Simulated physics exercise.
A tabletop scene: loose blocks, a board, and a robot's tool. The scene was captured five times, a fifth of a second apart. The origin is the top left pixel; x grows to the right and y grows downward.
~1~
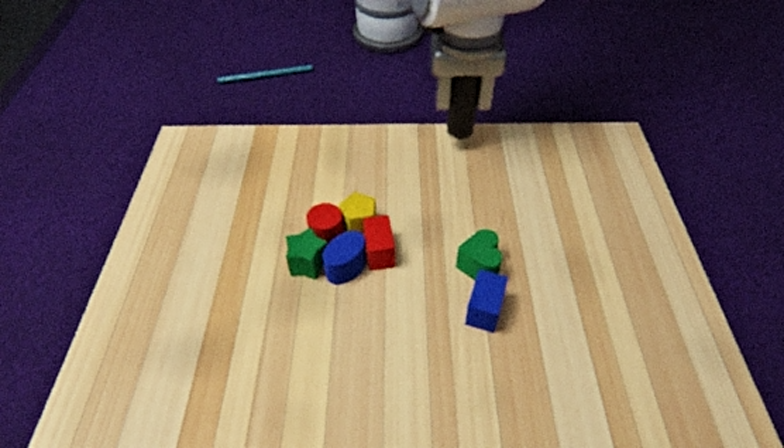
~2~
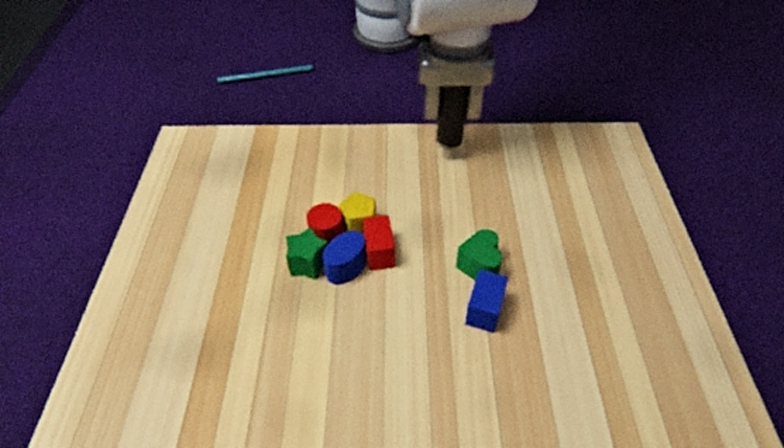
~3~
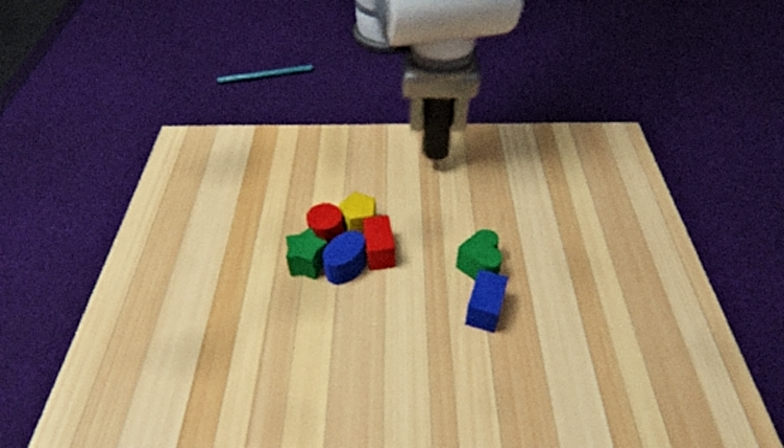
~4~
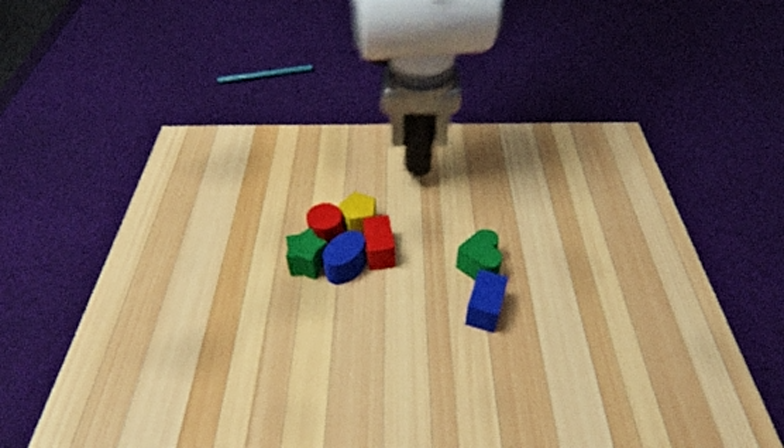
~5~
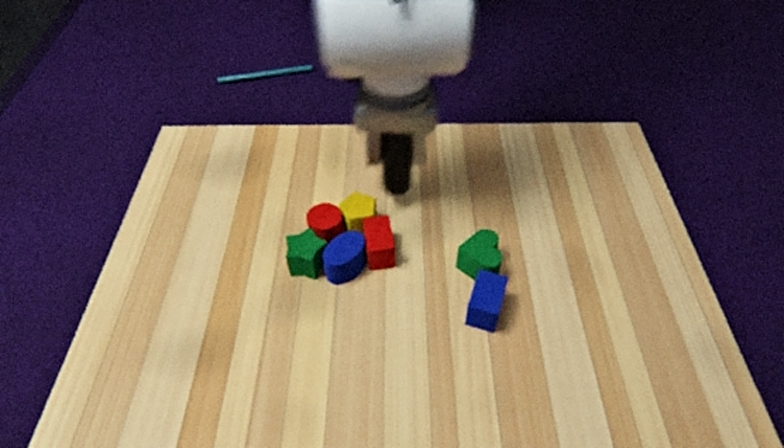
A light striped wooden board lies on a purple-covered table, seen from above at an angle by a still camera. Left of centre sit a red round block, a yellow pentagon, a green star, a blue oval and a red oblong, with a green heart and a blue block to the right. A white robot arm moves its dark-tipped tool leftward and nearer, beside the yellow block, while every block stays still.
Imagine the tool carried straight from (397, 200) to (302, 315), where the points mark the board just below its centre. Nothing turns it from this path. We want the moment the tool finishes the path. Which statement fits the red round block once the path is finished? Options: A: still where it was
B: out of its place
Choice B: Out of its place.
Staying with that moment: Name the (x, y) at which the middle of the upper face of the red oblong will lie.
The point I'd pick in the picture is (380, 254).
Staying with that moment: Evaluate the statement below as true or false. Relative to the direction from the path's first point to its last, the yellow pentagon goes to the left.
False.
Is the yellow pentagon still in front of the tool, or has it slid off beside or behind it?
At the end of the path, the tool has already lost the yellow pentagon, which lies beside or behind it.
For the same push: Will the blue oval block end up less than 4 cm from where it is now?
The answer is no.
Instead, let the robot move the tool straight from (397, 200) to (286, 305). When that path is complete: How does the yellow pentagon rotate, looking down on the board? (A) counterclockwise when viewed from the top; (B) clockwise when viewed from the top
The correct letter is B.
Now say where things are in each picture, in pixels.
The first picture shows tool tip at (460, 131); block tops, red round block at (324, 215); blue oval block at (344, 247); yellow pentagon at (358, 205); red oblong at (379, 232).
The second picture shows tool at (449, 140); blocks unchanged.
The third picture shows tool at (436, 152); blocks unchanged.
The fourth picture shows tool at (418, 167); blocks unchanged.
The fifth picture shows tool at (397, 186); red round block at (324, 215); blue oval block at (344, 247); yellow pentagon at (358, 205); red oblong at (379, 232).
What follows on the original path. One third of the way, tool at (367, 220); red round block at (299, 217); yellow pentagon at (334, 219), turned 50° clockwise; red oblong at (380, 241).
Two thirds of the way, tool at (334, 259); red round block at (286, 214); blue oval block at (315, 285); yellow pentagon at (311, 233), turned 95° clockwise; red oblong at (380, 254), turned 45° anticlockwise.
At the end, tool at (298, 302); red round block at (286, 214); blue oval block at (280, 333); yellow pentagon at (311, 233), turned 95° clockwise; red oblong at (380, 254), turned 45° anticlockwise.
